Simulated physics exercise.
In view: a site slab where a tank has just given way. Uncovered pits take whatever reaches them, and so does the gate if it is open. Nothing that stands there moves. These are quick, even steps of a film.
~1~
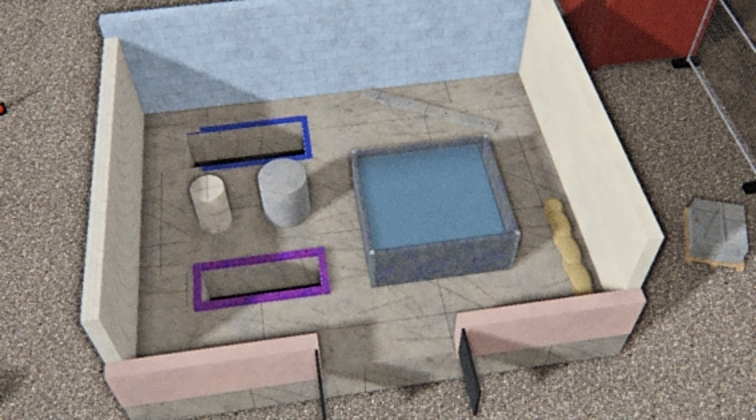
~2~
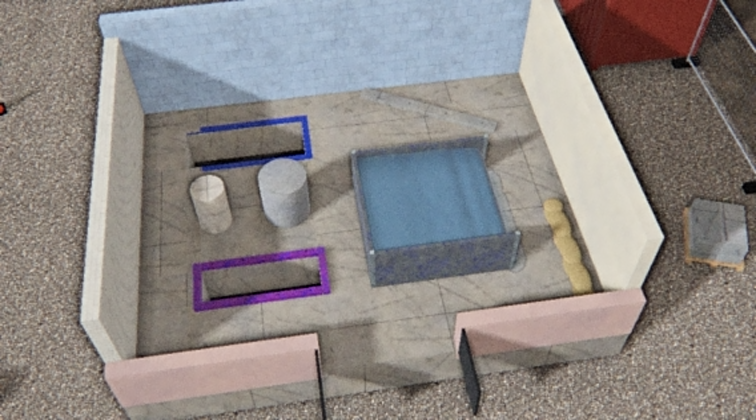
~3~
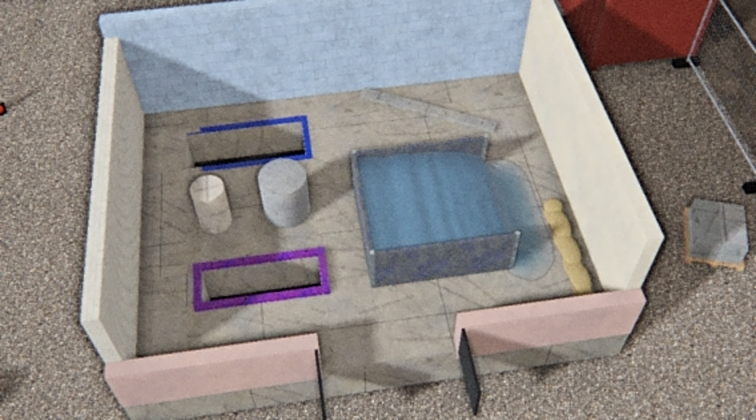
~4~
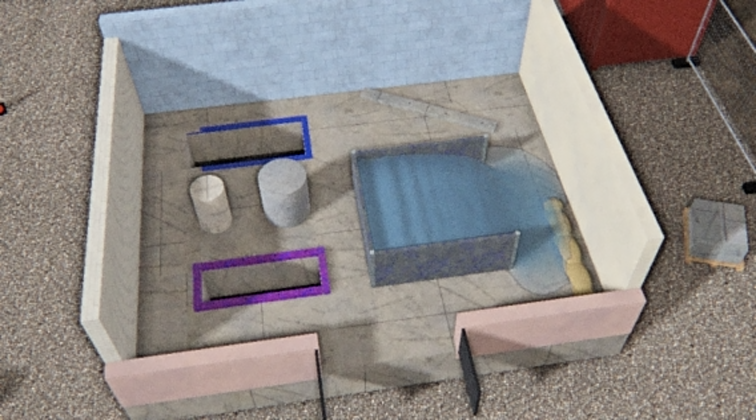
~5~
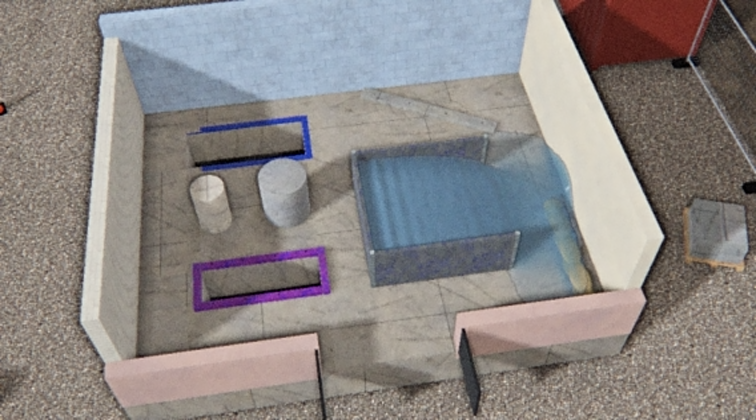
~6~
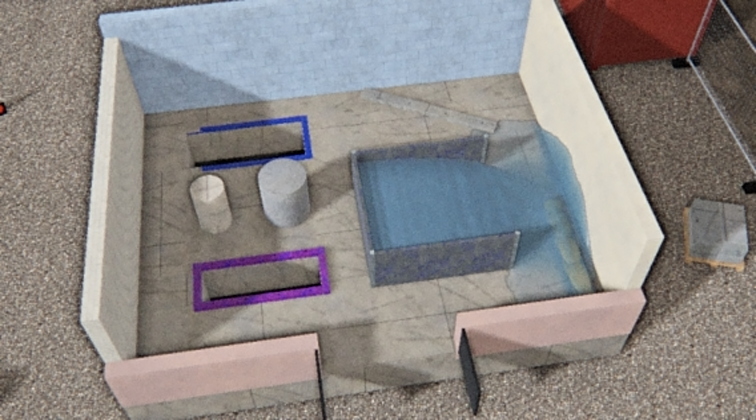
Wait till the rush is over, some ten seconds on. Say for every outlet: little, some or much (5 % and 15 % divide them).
One by one: The gate takes from 5 to 15 %; the blue pit takes over 15 %; the purple pit takes under 5 %.
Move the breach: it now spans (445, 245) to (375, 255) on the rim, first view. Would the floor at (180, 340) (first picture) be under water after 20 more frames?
Answer: Under water.
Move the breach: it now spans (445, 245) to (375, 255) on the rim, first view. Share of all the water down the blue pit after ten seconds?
Roughly, in per cent: Blue 0.
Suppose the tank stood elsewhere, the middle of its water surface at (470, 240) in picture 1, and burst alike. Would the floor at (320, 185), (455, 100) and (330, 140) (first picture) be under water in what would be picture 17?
As listed: Dry, under water, no water.
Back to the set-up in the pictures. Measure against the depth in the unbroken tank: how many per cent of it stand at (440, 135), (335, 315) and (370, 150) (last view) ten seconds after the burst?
Roughly 8, 6 and 8 per cent, in turn.
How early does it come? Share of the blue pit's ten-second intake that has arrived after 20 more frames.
I make it 5 per cent.
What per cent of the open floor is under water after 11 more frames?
Close to 35 %.
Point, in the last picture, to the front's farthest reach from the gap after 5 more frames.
Near (516, 78).
A moment on, water covers 20 % of the floor; the gate 0 %, the blue pit 0 %, the purple pit 0 %.
Next, water covers 35 % of the floor; the gate 0 %, the blue pit 0 %, the purple pit 0 %.
Then, water covers 65 % of the floor; the gate 1 %, the blue pit 1 %, the purple pit 0 %.
Later, water covers 95 % of the floor; the gate 3 %, the blue pit 10 %, the purple pit 1 %.
In the end, water covers 95 % of the floor; the gate 7 %, the blue pit 24 %, the purple pit 1 %.
